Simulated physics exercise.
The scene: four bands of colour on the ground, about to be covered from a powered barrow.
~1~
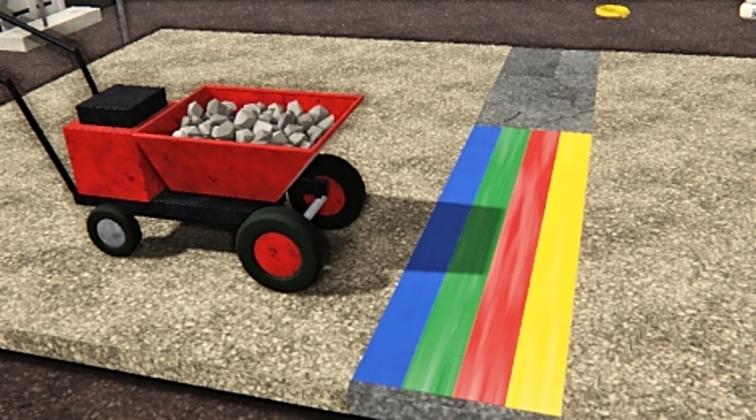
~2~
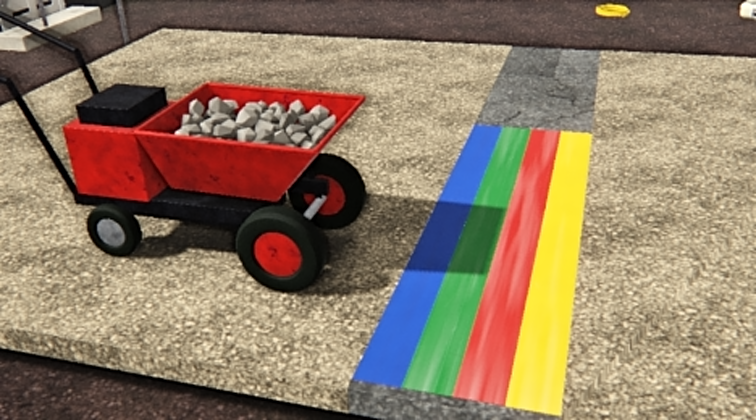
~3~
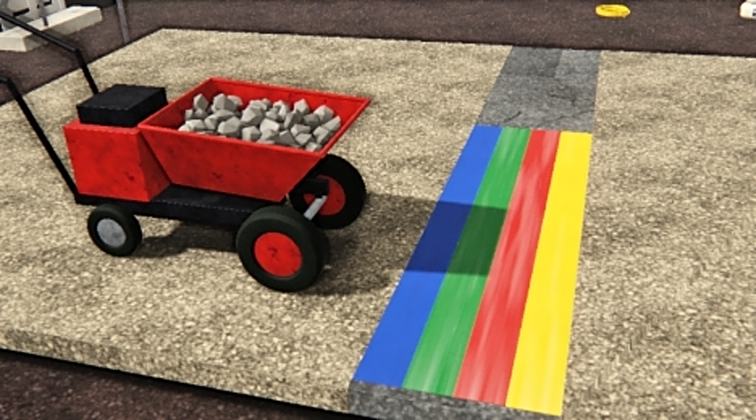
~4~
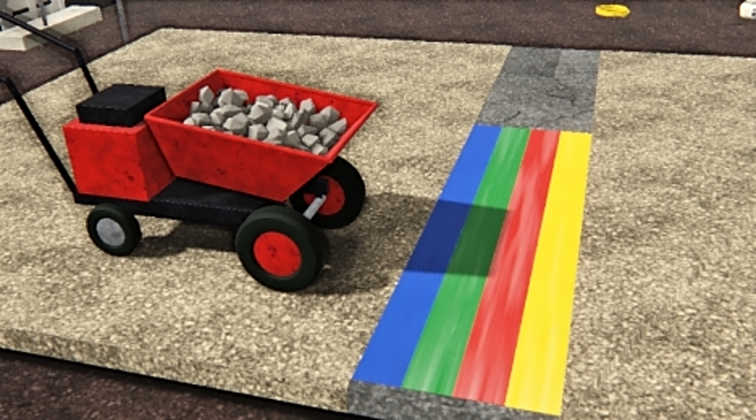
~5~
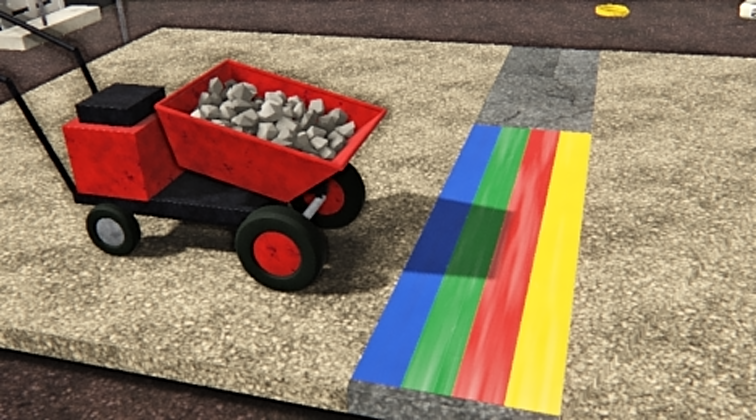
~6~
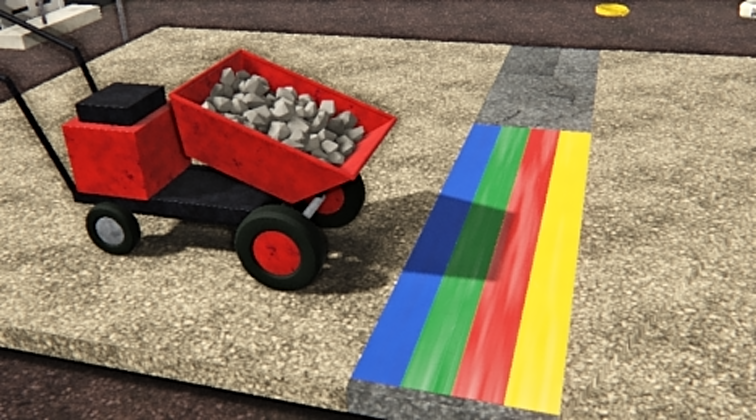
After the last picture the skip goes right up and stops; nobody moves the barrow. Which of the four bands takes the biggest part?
The heap favours the green strip.
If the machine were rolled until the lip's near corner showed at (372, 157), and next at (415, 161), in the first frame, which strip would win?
At the first place the red strip, at the second that yellow strip.
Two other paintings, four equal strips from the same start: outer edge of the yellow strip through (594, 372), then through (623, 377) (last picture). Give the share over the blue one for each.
In turn 20 and 30 in a hundred.
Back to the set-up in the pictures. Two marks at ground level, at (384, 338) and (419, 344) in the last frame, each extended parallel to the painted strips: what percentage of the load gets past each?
Near 70 % and 50 %.
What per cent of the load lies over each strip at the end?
Blue strip near 15; green strip near 30; red strip near 15; yellow strip near 5.
Shortly afterwards, skip tipped steeply; the whole lot in the skip.
Next, skip tipped right over; near two thirds in the skip; a little over the blue strip; near a quarter over the green strip; only a few over the red strip.
Some moments later, skip tipped right over; near a third in the skip; near a quarter over the blue strip; near a quarter over the green strip; near a quarter over the red strip; a little over the yellow strip.
In the end, skip tipped right over; near a third in the skip; near a quarter over the blue strip; near a quarter over the green strip; near a quarter over the red strip; a little over the yellow strip; only a few off the paint.
